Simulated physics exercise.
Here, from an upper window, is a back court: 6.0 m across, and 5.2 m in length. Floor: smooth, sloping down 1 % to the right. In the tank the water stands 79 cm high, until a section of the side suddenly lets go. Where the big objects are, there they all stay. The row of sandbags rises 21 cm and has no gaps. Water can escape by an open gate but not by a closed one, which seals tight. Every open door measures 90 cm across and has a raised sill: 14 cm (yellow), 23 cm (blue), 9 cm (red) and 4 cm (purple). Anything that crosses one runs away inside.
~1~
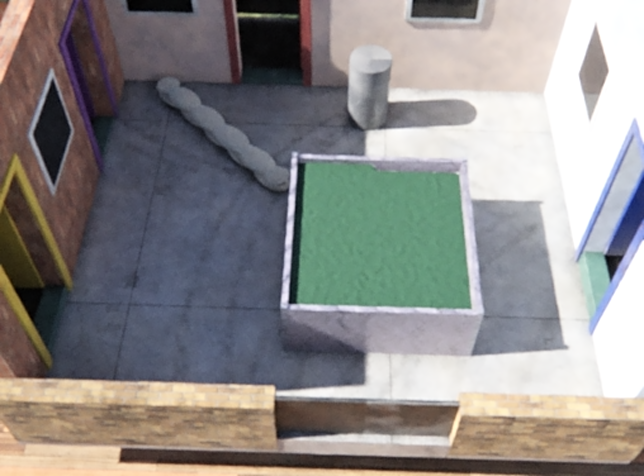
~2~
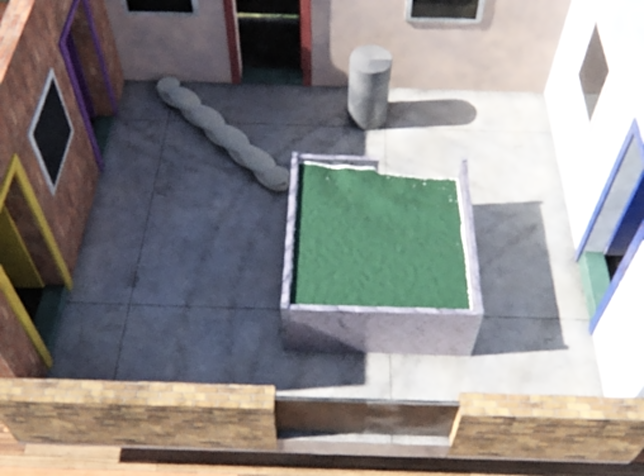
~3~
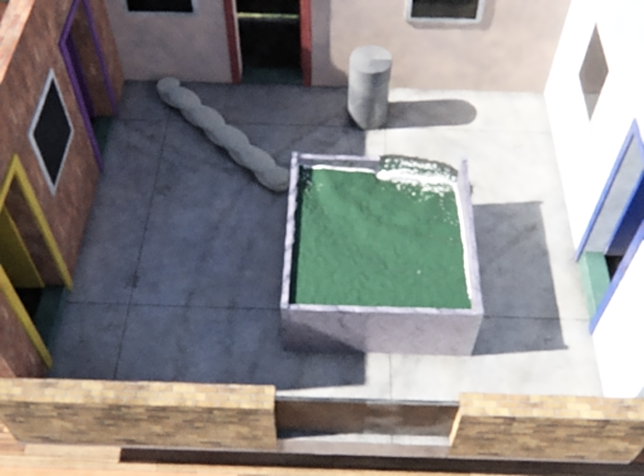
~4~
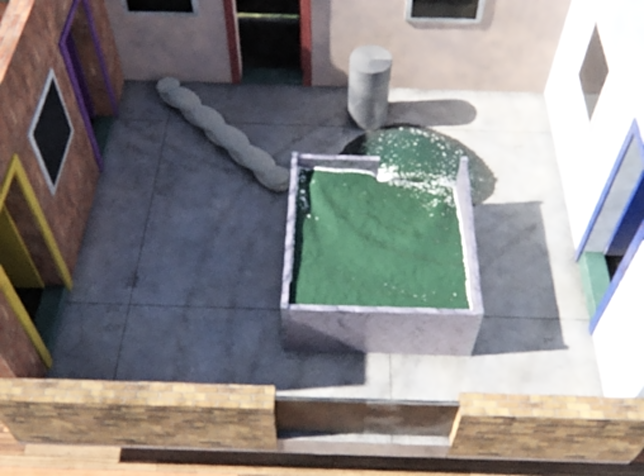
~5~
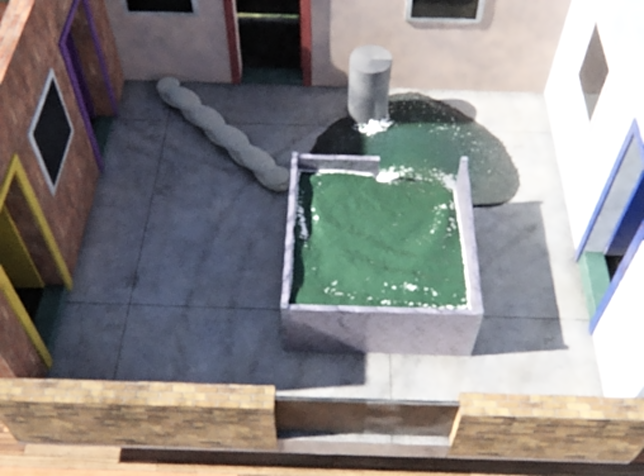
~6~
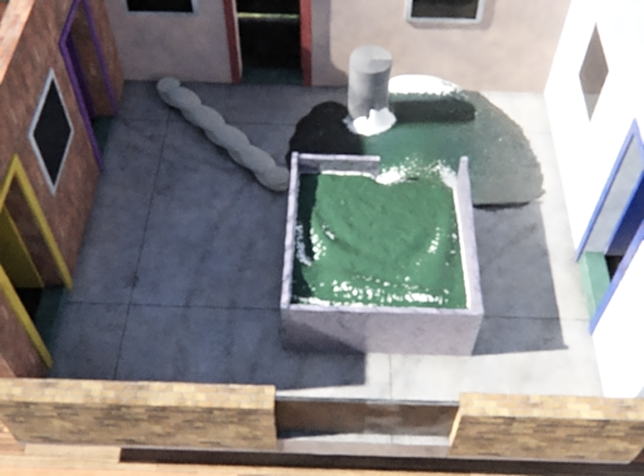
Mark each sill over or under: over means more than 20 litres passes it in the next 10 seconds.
Yellow door - under; blue door - under; red door - over; purple door - under.
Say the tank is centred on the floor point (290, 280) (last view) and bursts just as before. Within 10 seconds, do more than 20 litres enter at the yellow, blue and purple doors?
Well, against that limit, at yellow it's within bounds, at blue it's within bounds, and at purple it's within bounds.
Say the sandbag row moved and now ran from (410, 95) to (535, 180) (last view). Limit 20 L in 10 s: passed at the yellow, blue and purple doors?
In that case yellow gets no more than allowed, blue gets no more than allowed, purple gets more than allowed.
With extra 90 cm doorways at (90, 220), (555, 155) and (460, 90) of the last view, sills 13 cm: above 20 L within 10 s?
In sequence the answers are less than that, more than that and more than that.
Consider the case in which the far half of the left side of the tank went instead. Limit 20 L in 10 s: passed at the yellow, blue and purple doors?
Then: Yellow past it, blue below, purple over.
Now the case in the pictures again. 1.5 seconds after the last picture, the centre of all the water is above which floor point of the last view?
It lies at roughly (400, 205) in pixels.
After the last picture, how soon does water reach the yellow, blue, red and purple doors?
Arrival times: Yellow 4.5 seconds, blue 2.0 seconds, red 0.4 seconds, purple 2.2 seconds.
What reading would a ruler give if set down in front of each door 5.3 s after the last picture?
Door by door, in cm: Yellow reads 1, blue reads 7, red reads 14, purple reads 1.
Then, 0.7 s after the last picture water covers 25 % of the floor and is deepest (60 cm) near (539, 97); yellow door not reached, blue door not reached, red door 12 cm at the sill, 0 L in, purple door not reached.
Then, 1.5 s after the last picture water covers 30 % of the floor and is deepest (47 cm) near (539, 97); yellow door not reached, blue door not reached, red door 9 cm at the sill, 5 L in, purple door not reached.
Then, 2.8 s after the last picture water covers 55 % of the floor and is deepest (33 cm) near (539, 97); yellow door not reached, blue door 8 cm at the sill, 0 L in, red door 12 cm at the sill, 8 L in, purple door 6 cm at the sill, 0 L in.
Then, 5.3 s after the last picture water covers 85 % of the floor and is deepest (22 cm) near (476, 95); yellow door 1 cm at the sill, 0 L in, blue door 7 cm at the sill, 0 L in, red door 14 cm at the sill, 76 L in, purple door 1 cm at the sill, 3 L in.
Then, 9.3 s after the last picture water covers 95 % of the floor and is deepest (20 cm) near (602, 428); yellow door 10 cm at the sill, 0 L in, blue door 17 cm at the sill, 0 L in, red door 12 cm at the sill, 93 L in, purple door 6 cm at the sill, 3 L in.
